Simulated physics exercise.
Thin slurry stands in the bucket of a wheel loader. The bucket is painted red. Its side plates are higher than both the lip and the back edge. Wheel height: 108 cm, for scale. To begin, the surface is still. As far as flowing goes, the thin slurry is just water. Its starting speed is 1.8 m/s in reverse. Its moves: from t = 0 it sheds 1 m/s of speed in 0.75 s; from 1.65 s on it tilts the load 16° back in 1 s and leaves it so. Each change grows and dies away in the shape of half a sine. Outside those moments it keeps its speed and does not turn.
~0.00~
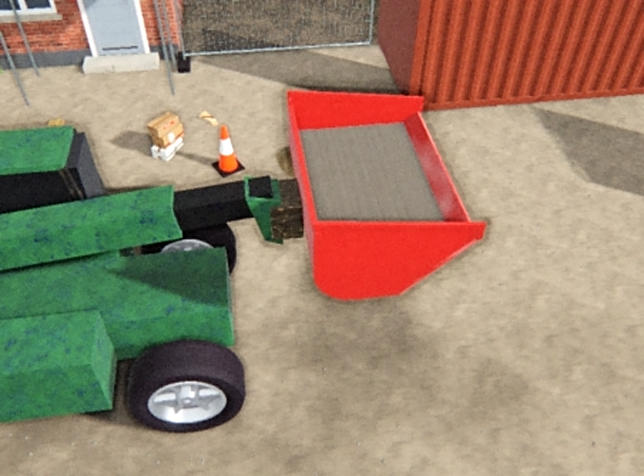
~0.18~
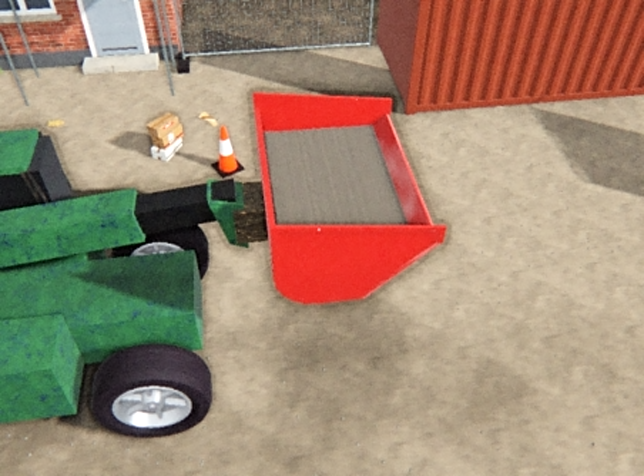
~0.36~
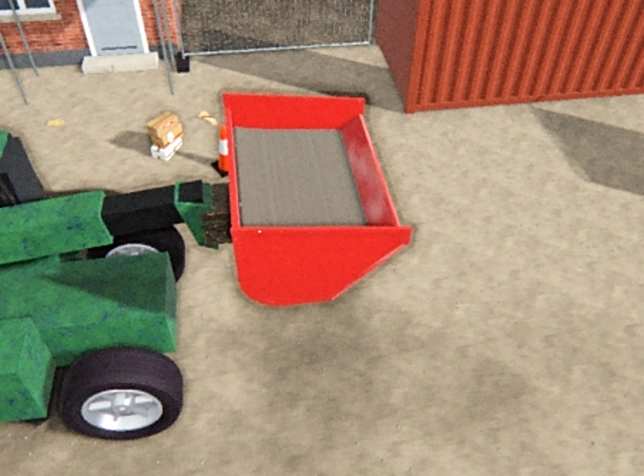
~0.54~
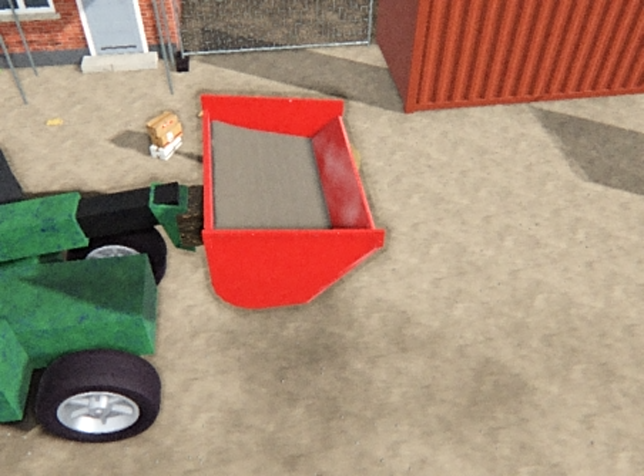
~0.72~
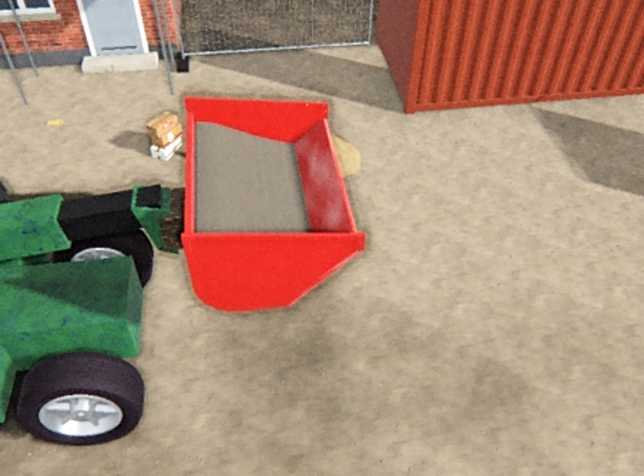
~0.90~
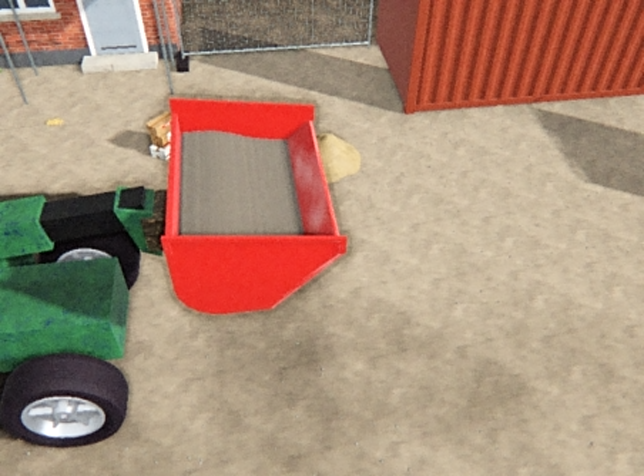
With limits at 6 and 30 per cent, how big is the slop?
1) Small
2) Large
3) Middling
Answer: 1.
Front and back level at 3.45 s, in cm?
I'd put it at about 38 cm in front and about 62 cm behind.
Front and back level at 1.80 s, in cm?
Heights: Front 42 cm, then back 44 cm.
After 1.80 s the surface stands 43 cm at the back and 41 cm at the front; 4 per cent is out, over the front.
After 2.60 s the bucket is at 16° back, the surface stands 53 cm at the back and 38 cm at the front; 4 per cent is out, over the front.
After 3.45 s the bucket is at 16° back, the surface stands 62 cm at the back and 37 cm at the front; 4 per cent is out, over the front.
After 5.53 s 4 per cent is out, over the front, 30 of 693 litres.
